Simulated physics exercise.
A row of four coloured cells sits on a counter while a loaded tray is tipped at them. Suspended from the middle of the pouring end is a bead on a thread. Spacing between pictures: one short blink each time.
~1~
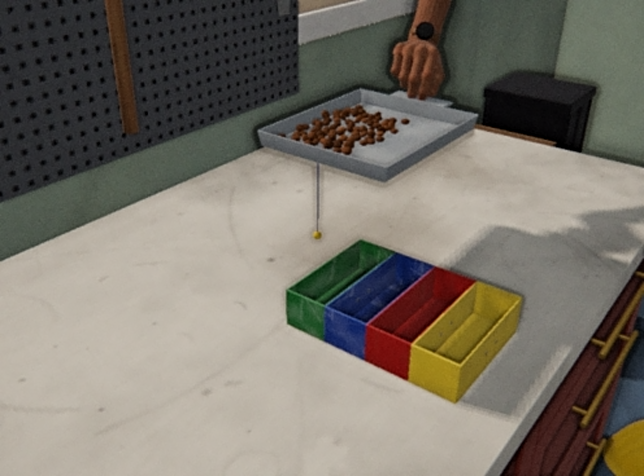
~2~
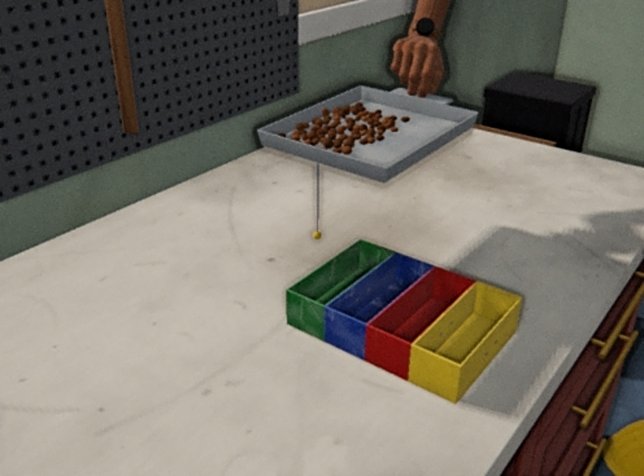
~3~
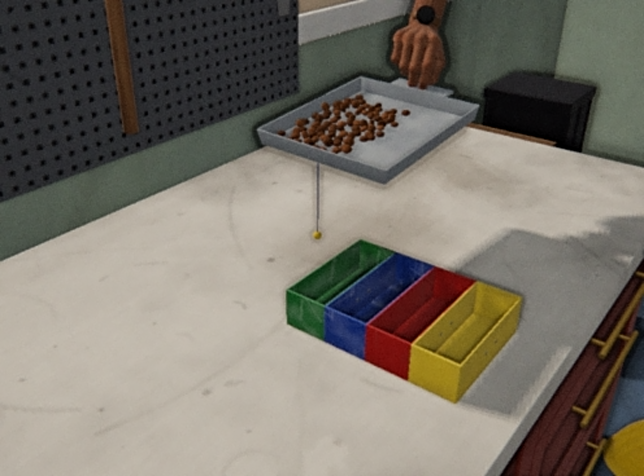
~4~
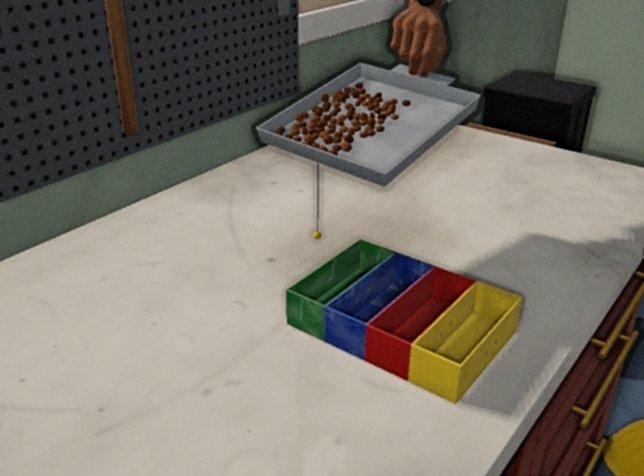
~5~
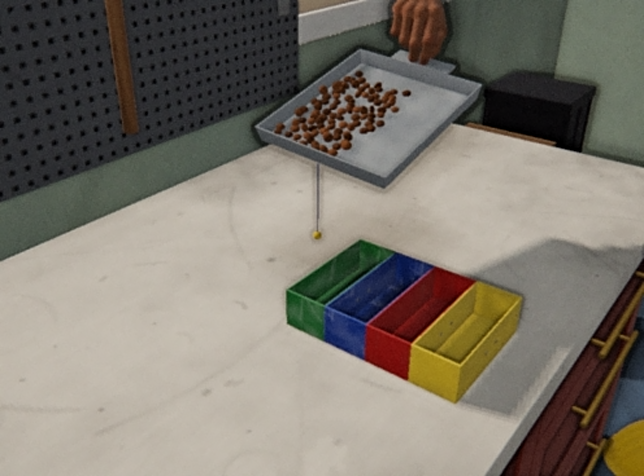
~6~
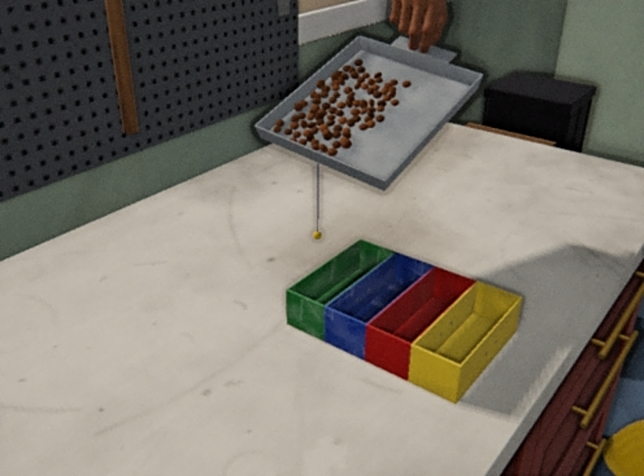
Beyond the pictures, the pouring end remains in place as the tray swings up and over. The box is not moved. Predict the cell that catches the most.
I would say the green one.
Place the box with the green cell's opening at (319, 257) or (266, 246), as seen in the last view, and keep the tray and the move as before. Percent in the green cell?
Trial 1 around 30 percent, trial 2 around 0 percent.
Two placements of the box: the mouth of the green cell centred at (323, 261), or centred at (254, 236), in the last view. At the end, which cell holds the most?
Blue first, that yellow cell second.
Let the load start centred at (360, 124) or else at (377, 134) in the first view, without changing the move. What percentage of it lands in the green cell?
Around 50 percent the first time, around 50 percent the second.
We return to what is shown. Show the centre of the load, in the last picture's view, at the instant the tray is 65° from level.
Load centre: Approx. (341, 157).
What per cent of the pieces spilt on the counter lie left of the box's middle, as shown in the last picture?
It amounts to some 100 percent.
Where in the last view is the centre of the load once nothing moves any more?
Around (341, 302).
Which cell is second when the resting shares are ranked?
After the leader, it is the blue cell.
Soon, tray tipped steeply; nearly all on the tray; a stray few falling or outside the box.
A while on, tray tipped past a quarter turn; about half on the tray; about a quarter in the green cell; about a quarter in the blue cell; about a quarter falling or outside the box.
Towards the end, tray tipped past a quarter turn; about half in the green cell; about a quarter in the blue cell; about a quarter falling or outside the box.
Finally, tray tipped past a quarter turn; about half in the green cell; about a quarter in the blue cell; none in the yellow cell; none in the red cell; about a quarter outside the box.
